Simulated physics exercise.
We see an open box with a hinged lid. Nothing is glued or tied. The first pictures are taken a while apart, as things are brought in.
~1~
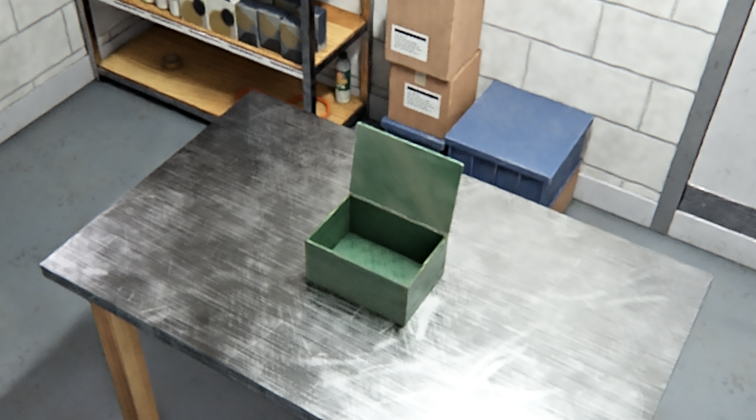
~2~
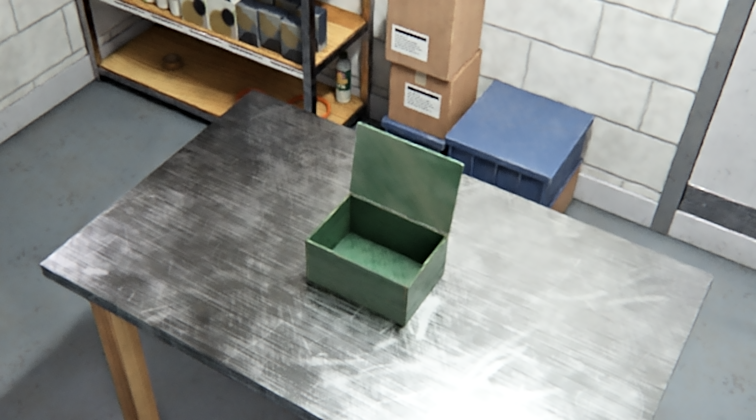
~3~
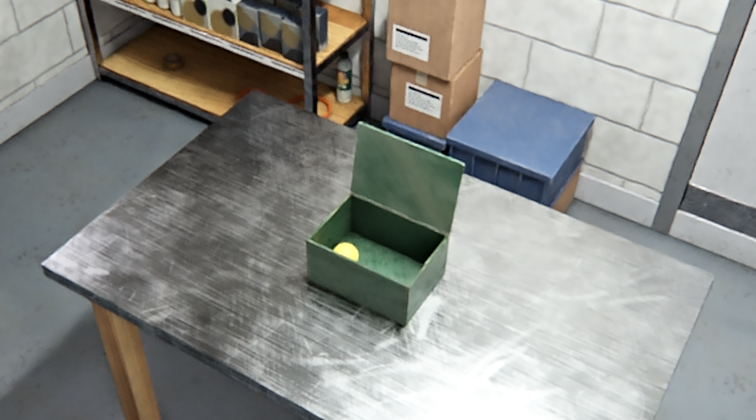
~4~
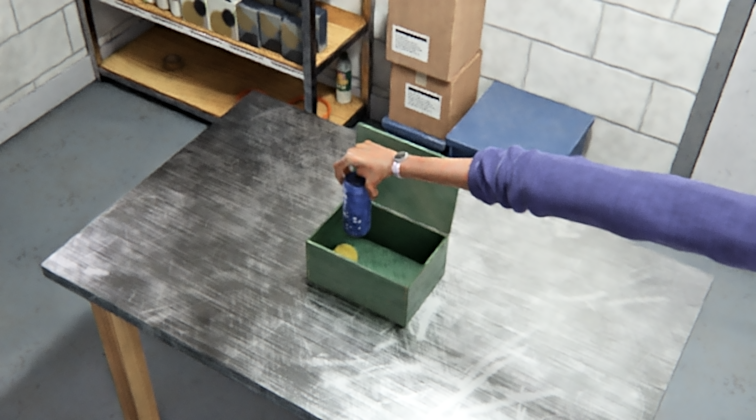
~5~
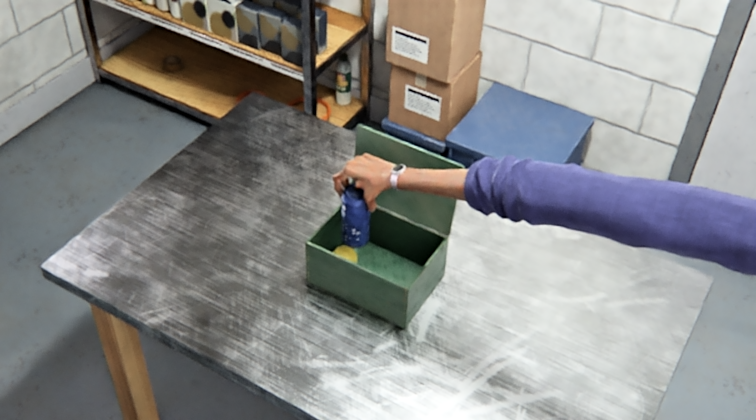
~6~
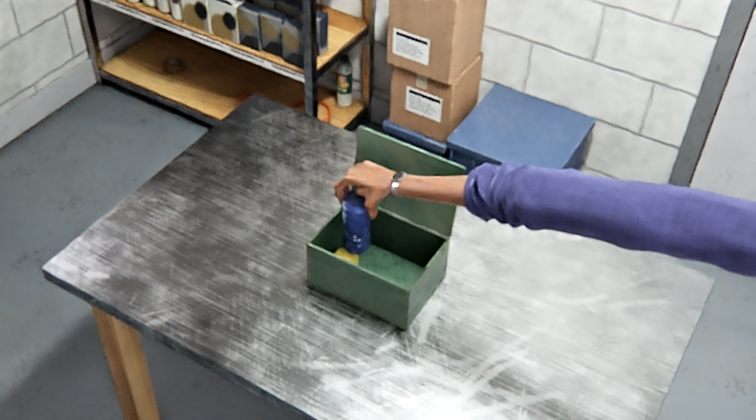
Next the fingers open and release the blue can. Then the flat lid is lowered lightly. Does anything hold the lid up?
Outcome: The lid closes.
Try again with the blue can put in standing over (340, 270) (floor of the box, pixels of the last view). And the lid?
Then it will not close.
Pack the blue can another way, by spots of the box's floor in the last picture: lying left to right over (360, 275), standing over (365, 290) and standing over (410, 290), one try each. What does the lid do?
First, it shuts flat; second, it stays ajar; third, it is held up.
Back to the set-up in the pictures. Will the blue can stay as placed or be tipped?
The blue can tips.
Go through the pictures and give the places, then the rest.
The last thing is not in view yet, in the first picture.
The last thing is not in view yet, in the second picture.
The last thing is not in view yet, in the third picture.
Coming down; blue can (357, 205), in the fourth picture.
Coming down; blue can (356, 217), in the fifth picture.
Put in, still held; blue can (357, 224), in the sixth picture.
Then, 0.50 s on from there, blue can on its side near (389, 269); yellow lemon shifted about its own width.
Then, 1.50 s on from there, lid 66° above the rim; blue can on its side near (391, 279); yellow lemon shifted a little.
Then, 1.90 s on from there, lid 18° above the rim; blue can on its side near (391, 279); yellow lemon shifted a little.
In the end, lid shut; toppled in the box, blue can; yellow lemon unmoved. At the end, from the last picture's camera, blue can near (391, 279).
